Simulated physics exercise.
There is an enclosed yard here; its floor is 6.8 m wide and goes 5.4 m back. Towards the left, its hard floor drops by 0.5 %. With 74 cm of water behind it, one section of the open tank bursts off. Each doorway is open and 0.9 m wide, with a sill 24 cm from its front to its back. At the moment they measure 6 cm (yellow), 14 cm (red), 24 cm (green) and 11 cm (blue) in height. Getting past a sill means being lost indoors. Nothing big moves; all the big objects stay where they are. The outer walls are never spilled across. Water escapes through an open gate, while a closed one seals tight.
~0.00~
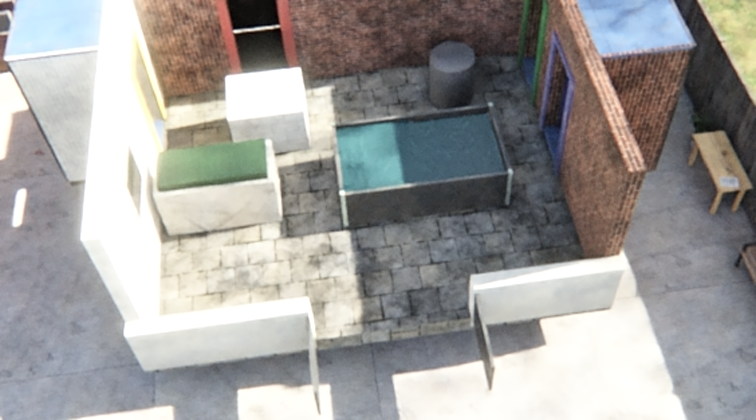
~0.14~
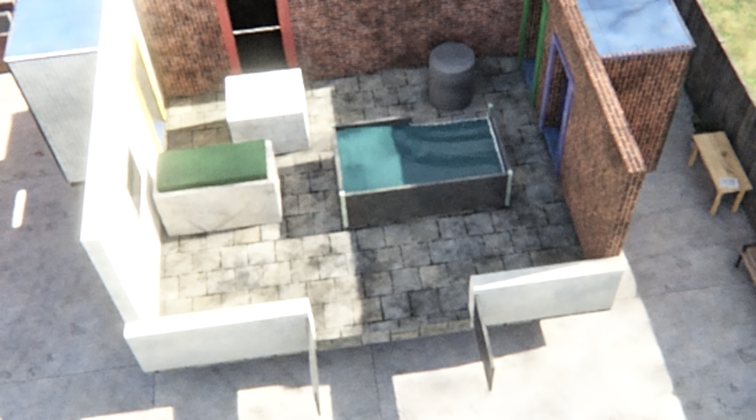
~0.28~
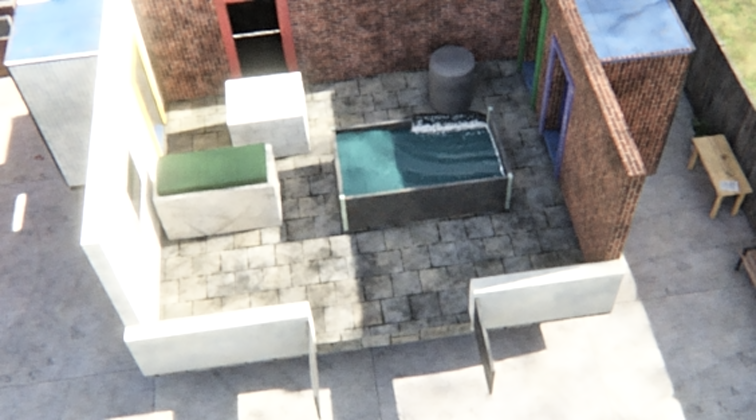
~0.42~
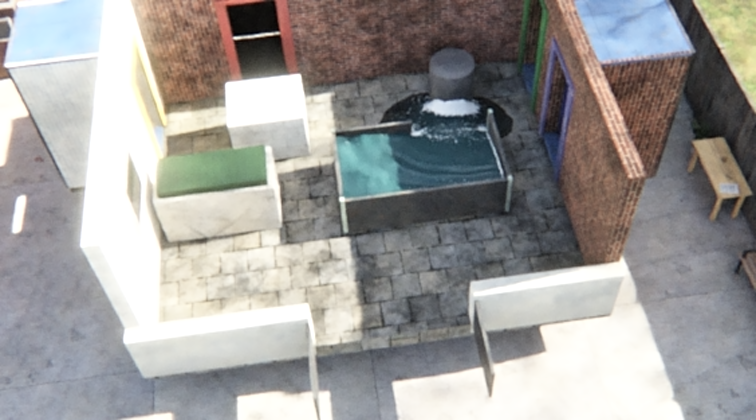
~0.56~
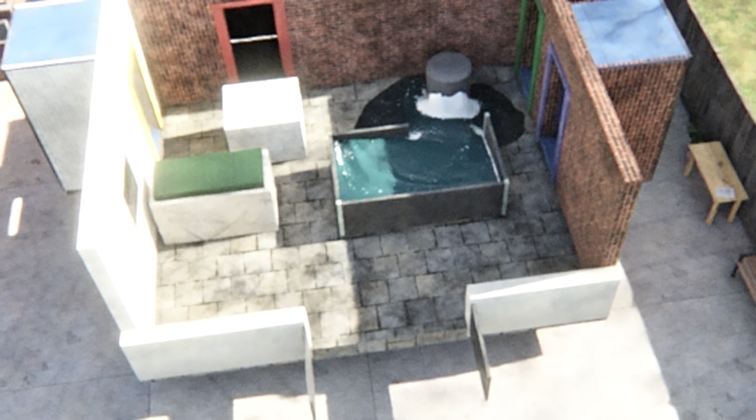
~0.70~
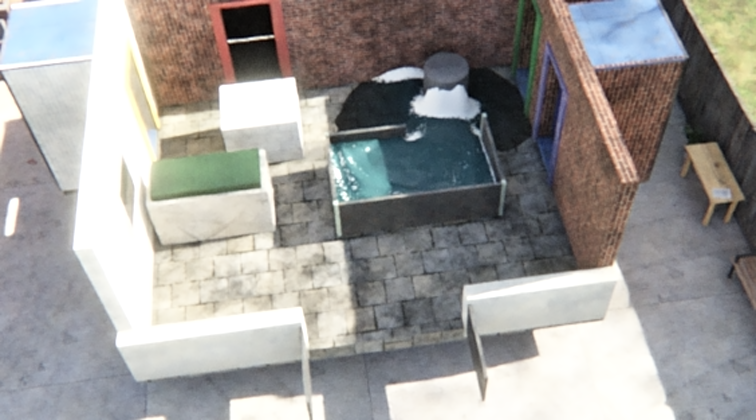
Water bursts out through the far side of an open, dark-walled tank in a paved yard seen from high above, while the camera shifts very slightly. Around it stand a grey cylinder behind, white and green-topped blocks to the left, brick and white walls, and red, green, blue and yellow doorways. The still teal surface ripples, then foaming water pours out back, surrounds the cylinder and spreads darkly sideways across the paving.
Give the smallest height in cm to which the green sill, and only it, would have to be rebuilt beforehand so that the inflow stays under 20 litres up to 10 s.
Roughly 33 cm.
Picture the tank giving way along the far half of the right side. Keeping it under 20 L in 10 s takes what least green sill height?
Close to 12.5 cm at the least.
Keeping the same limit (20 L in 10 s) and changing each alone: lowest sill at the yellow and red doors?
You'd want about 20 centimetres at yellow and about 10.5 centimetres at red.
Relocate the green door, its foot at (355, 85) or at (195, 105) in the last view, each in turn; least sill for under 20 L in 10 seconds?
Roughly 24 cm, then roughly 19 cm.
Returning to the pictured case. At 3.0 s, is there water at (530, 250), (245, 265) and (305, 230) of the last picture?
In turn: Wet, dry, still dry.
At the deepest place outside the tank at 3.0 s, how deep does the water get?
Close to 34 centimetres.
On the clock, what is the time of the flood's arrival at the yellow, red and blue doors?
For yellow it's 2.2 s, for red 1.5 s, and for blue 1.6 s.
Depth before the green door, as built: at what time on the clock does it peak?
Peak time: Around 1.8 s.
After 1.4 s water covers 20 % of the floor, deepest (52 cm) near (444, 127); 30 cm at the green door, 5 litres in over its 24 cm sill.
After 3.0 s water covers 45 % of the floor, deepest (34 cm) near (168, 112); 29 cm at the green door, 80 litres in over its 24 cm sill.
After 10.0 s water covers 95 % of the floor, deepest (15 cm) near (176, 199); 8 cm at the green door, 93 litres in over its 24 cm sill.
At the green door as built, the water arrived by 0.8 s and peaked near 37 cm at 1.8 s.
With a sill of 29 cm, 43 litres would have come in within the 10 s; with 39.5 cm, 2 litres. So under 20 litres takes about 33 cm.
